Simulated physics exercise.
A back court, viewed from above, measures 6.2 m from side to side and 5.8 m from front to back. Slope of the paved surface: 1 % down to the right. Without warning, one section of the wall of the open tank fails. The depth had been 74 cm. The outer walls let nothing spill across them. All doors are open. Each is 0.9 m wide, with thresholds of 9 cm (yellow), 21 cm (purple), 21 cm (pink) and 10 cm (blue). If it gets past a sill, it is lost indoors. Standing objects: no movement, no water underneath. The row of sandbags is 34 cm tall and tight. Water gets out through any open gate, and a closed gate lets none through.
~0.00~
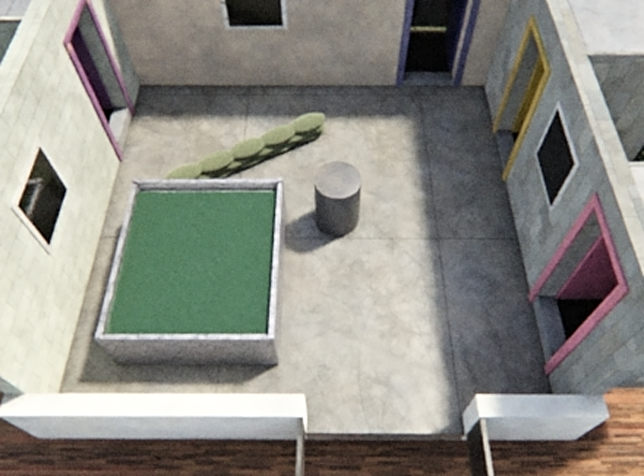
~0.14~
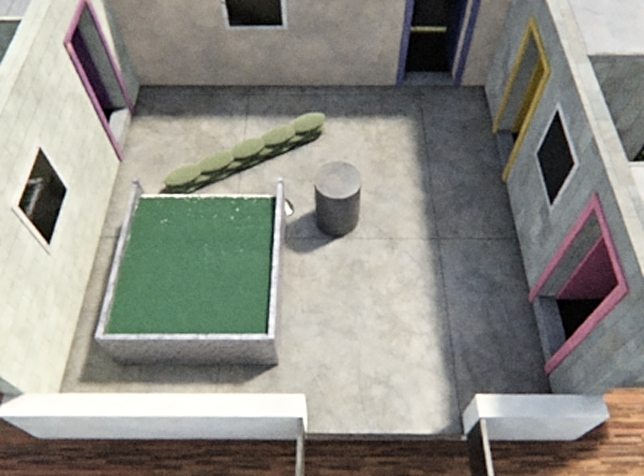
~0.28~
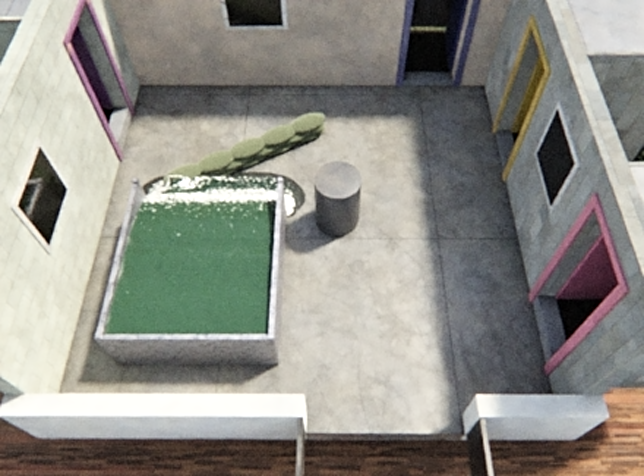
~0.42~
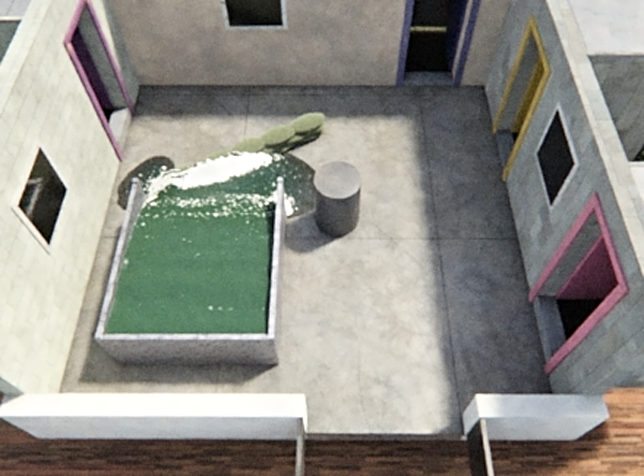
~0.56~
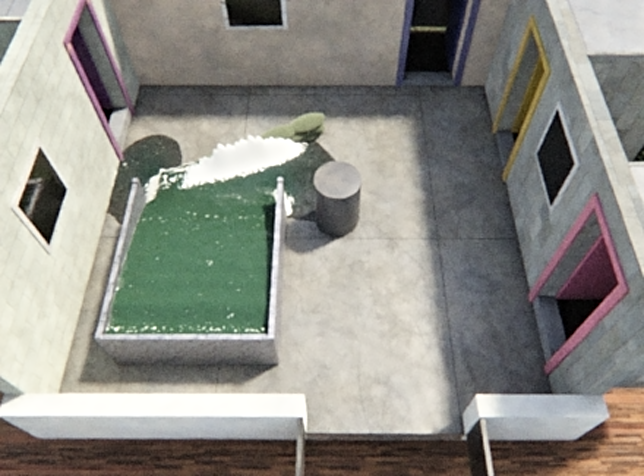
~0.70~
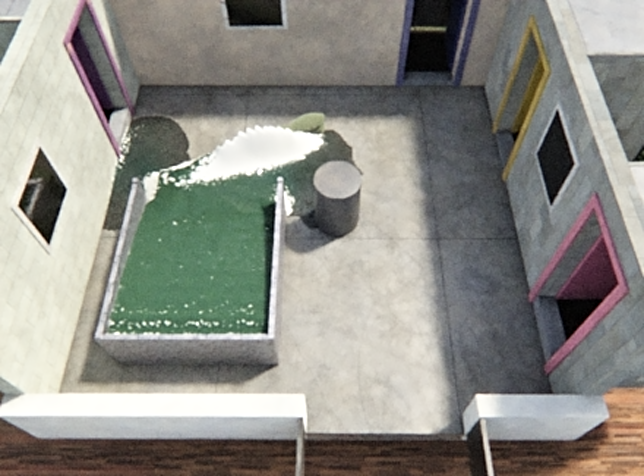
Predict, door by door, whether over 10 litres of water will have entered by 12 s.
At the end, the yellow door will not hold enough water back; the purple door will hold enough water back; the pink door will hold enough water back; the blue door will not hold enough water back.
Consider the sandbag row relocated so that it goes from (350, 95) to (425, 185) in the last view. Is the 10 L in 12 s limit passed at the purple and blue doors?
Purple exceeded, blue within the limit.
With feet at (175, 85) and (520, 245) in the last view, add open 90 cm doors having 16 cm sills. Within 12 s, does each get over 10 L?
More, less.
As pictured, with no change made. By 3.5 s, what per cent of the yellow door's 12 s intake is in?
Share by then: ~ 45 %.
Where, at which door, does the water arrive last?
It's the pink door.
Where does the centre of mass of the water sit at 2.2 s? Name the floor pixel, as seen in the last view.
Roughly (257, 197).
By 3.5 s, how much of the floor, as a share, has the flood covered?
Covered: Roughly 70 per cent.
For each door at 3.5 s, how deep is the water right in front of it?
Depths: Yellow door 28 cm, purple door 8 cm, pink door 3 cm, blue door 19 cm.
After 1.4 s water covers 40 % of the floor and is deepest (50 cm) near (206, 190); yellow door not reached, purple door 15 cm at the sill, 0 L in, pink door not reached, blue door not reached.
After 2.2 s water covers 60 % of the floor and is deepest (43 cm) near (484, 86); yellow door 16 cm at the sill, 41 L in, purple door 15 cm at the sill, 0 L in, pink door not reached, blue door 15 cm at the sill, 1 L in.
After 3.5 s water covers 70 % of the floor and is deepest (29 cm) near (501, 164); yellow door 28 cm at the sill, 211 L in, purple door 8 cm at the sill, 0 L in, pink door 3 cm at the sill, 0 L in, blue door 19 cm at the sill, 36 L in.
After 7.0 s water covers 95 % of the floor and is deepest (18 cm) near (550, 384); yellow door 16 cm at the sill, 415 L in, purple door 6 cm at the sill, 0 L in, pink door 6 cm at the sill, 0 L in, blue door 16 cm at the sill, 140 L in.
After 12.0 s water covers 95 % of the floor and is deepest (13 cm) near (553, 399); yellow door 9 cm at the sill, 466 L in, purple door 4 cm at the sill, 0 L in, pink door 12 cm at the sill, 0 L in, blue door 9 cm at the sill, 165 L in.
